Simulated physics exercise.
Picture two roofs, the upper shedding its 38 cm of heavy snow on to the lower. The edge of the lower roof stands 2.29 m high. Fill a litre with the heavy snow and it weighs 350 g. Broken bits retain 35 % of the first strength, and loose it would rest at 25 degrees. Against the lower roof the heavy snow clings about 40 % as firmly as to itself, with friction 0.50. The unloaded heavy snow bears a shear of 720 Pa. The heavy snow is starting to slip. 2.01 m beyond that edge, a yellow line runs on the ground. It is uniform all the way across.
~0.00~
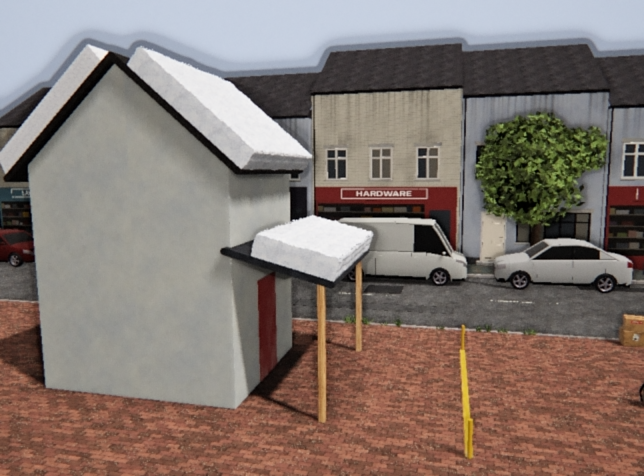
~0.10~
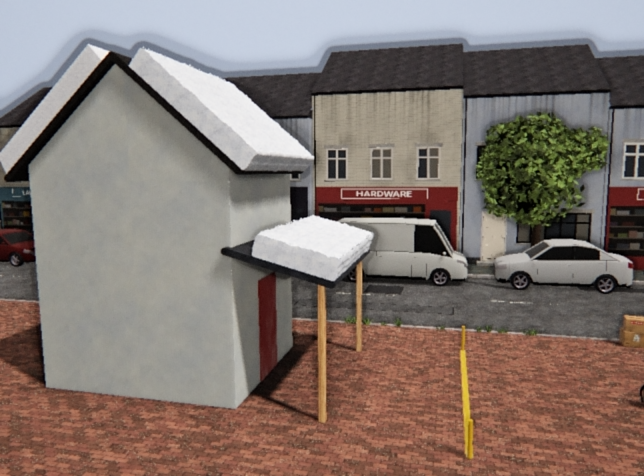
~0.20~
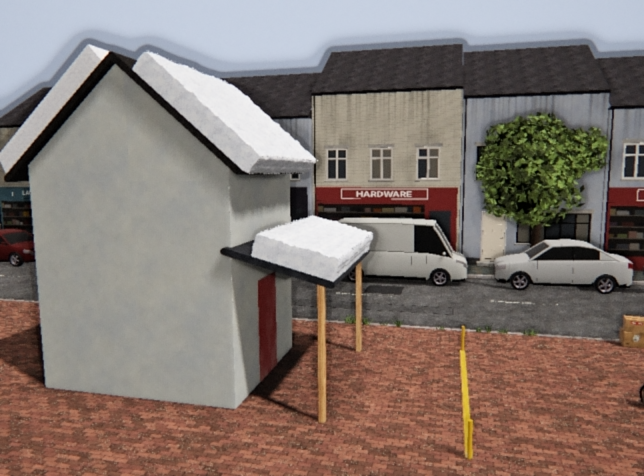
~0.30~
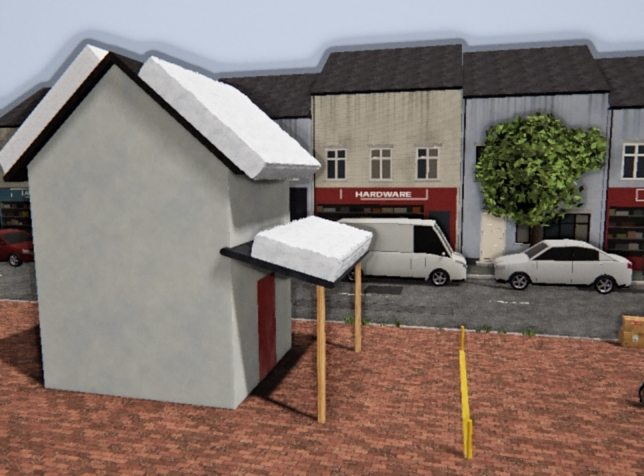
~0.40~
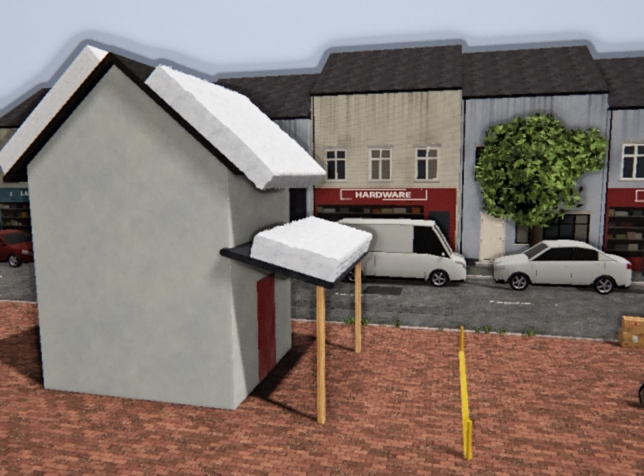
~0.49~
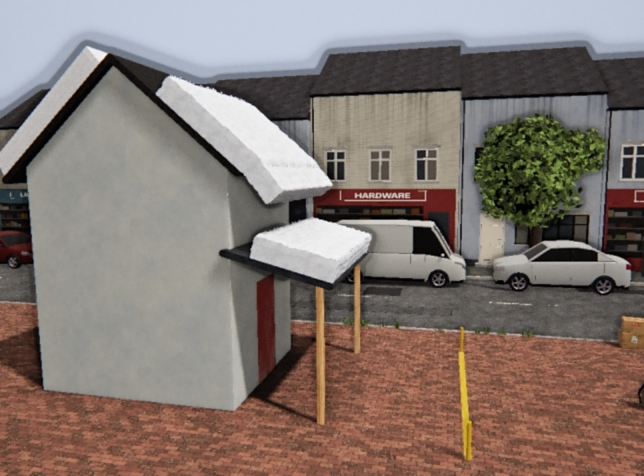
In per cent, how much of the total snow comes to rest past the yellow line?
Roughly 41 per cent.
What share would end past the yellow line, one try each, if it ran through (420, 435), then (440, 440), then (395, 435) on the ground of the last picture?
About 55 %, 50 %, 65 %.
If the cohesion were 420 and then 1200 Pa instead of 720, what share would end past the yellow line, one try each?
In order: Around 40 % and around 35 %.
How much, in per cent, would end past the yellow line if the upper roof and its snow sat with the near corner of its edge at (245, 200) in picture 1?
Roughly 30 per cent.
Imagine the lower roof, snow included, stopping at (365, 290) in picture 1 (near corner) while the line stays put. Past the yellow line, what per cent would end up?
Estimate: Approx. 40 %.
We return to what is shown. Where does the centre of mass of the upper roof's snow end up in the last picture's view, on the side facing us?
At about (494, 418).
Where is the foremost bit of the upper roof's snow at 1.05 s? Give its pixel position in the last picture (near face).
(367, 265) or thereabouts.
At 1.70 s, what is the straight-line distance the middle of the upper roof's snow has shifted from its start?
Straight-line shift: Around 5.8 m.
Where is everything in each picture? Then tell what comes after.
The first picture shows foremost bit of the heavy snow at (242, 155).
The second picture shows foremost bit of the heavy snow at (244, 156), its middle shifted 2.9 cm, 1 % of it past the upper edge, in one piece.
The third picture shows foremost bit of the heavy snow at (248, 160), its middle shifted 11 cm, 5 % of it past the upper edge, in one piece.
The fourth picture shows foremost bit of the heavy snow at (253, 166), its middle shifted 24 cm, 10 % of it past the upper edge, in one piece.
The fifth picture shows foremost bit of the heavy snow at (261, 166), its middle shifted 43 cm, 18 % of it past the upper edge, in one piece.
The sixth picture shows foremost bit of the heavy snow at (271, 179), its middle shifted 68 cm, 28 % of it past the upper edge, cracking.
After 1.05 s, none is below the lower edge and 0 % is past the line.
After 1.70 s, 71 % is below the lower edge and 21 % is past the line.
After 2.35 s, 73 % is below the lower edge and 41 % is past the line.
After 3.00 s, 73 % is below the lower edge and 41 % is past the line.
After 3.10 s, 73 % is below the lower edge and 41 % is past the line.
